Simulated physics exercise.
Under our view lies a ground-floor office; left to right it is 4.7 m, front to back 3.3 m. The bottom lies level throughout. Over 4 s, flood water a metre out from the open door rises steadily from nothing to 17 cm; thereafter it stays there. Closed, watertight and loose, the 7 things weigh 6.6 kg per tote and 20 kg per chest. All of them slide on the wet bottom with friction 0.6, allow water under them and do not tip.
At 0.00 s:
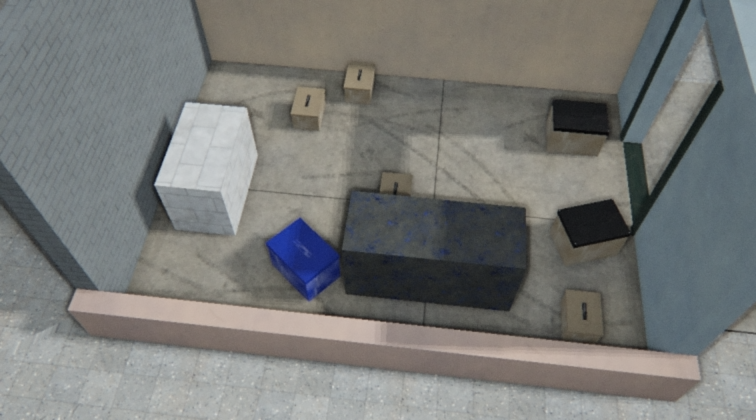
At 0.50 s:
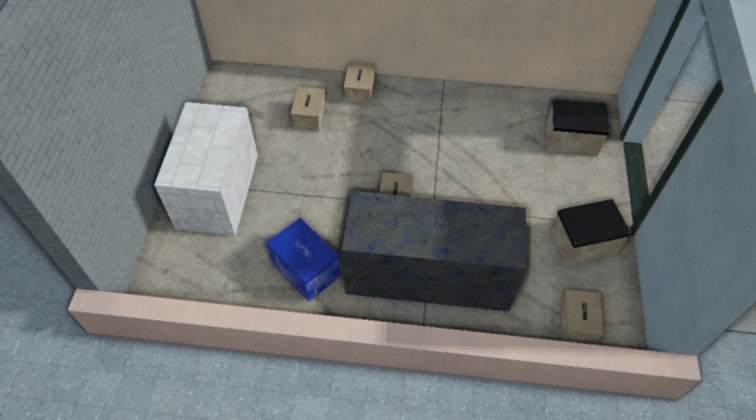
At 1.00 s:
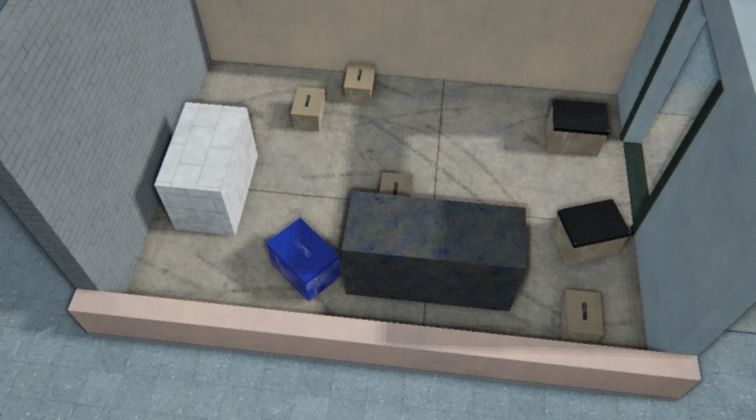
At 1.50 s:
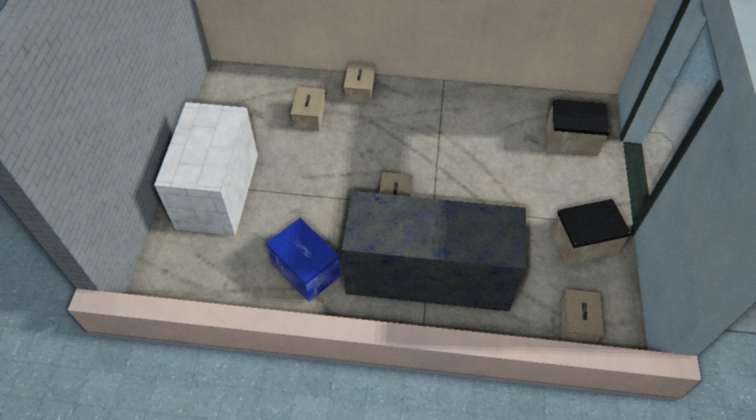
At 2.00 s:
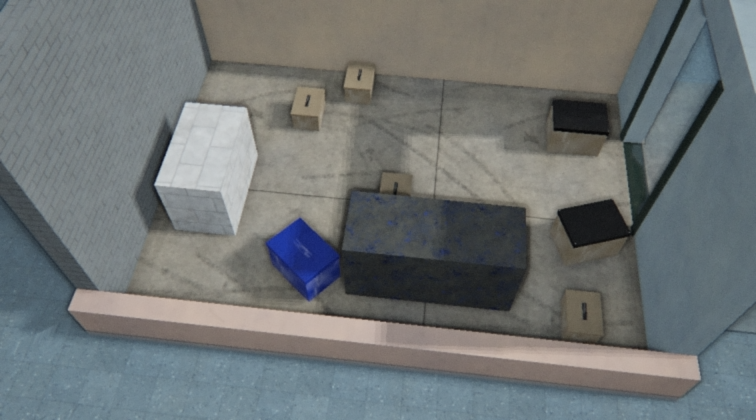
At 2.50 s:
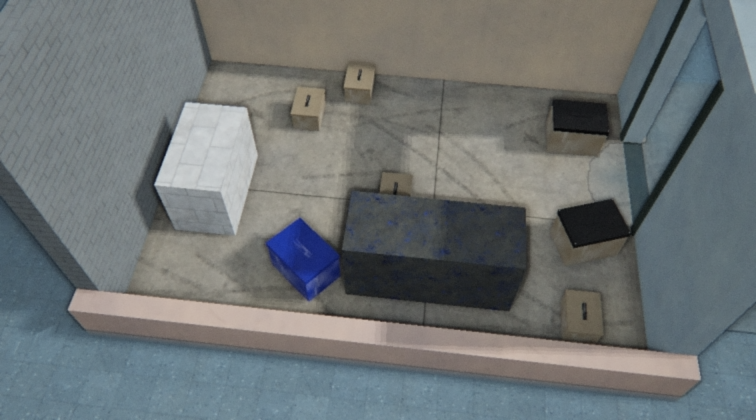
A big dark box sat near the low front wall of a room among smaller boxes and a blue chest, none of them moving, while bluish water spread over the paving outside and reached the doorway.
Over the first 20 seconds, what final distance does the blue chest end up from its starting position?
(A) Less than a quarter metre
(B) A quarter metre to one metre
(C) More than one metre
B, A quarter metre to one metre.
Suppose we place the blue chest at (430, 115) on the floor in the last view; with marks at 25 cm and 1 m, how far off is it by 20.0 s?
Answer: It covers a big distance.
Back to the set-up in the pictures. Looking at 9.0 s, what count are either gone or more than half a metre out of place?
By that point, 2.
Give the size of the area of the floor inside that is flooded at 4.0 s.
My estimate is roughly 3.0 m2.
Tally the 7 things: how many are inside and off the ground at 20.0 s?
The count is 7.
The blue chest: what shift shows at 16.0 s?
About 30 cm out of place.
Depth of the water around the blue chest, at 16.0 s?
Depth approx. 10 cm.
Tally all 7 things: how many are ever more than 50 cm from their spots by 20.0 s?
Count: 5.
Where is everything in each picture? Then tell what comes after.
The first frame shows the blue chest at (302, 249), on the bottom; 0.0 m2 under water; 0 of 7 have shifted.
The second frame shows the blue chest at (302, 249), on the bottom; 0.0 m2 under water; 0 of 7 have shifted.
The third frame shows the blue chest at (302, 249) rests on the ground; 0.0 m2 under water; 0 of 7 have shifted.
The fourth frame shows the blue chest at (302, 249) rests on the ground; 0.0 m2 under water; 0 of 7 have shifted.
The fifth frame shows the blue chest at (302, 249), on the bottom; water covers 0.0 m2; 0 of 7 have shifted.
The sixth frame shows the blue chest at (302, 249) rests on the ground; water covers 0.3 m2; 0 of 7 have shifted.
After 4.0 s the blue chest is near (302, 249), 0.0 m from its start, aground; 0 afloat.
After 9.0 s the blue chest is near (302, 249), 0.0 m from its start, aground; 2 afloat.
After 16.0 s the blue chest is near (312, 278), 0.3 m from its start, aground; 6 afloat.
After 20.0 s the blue chest is near (314, 284), 0.4 m from its start, afloat; 7 afloat.
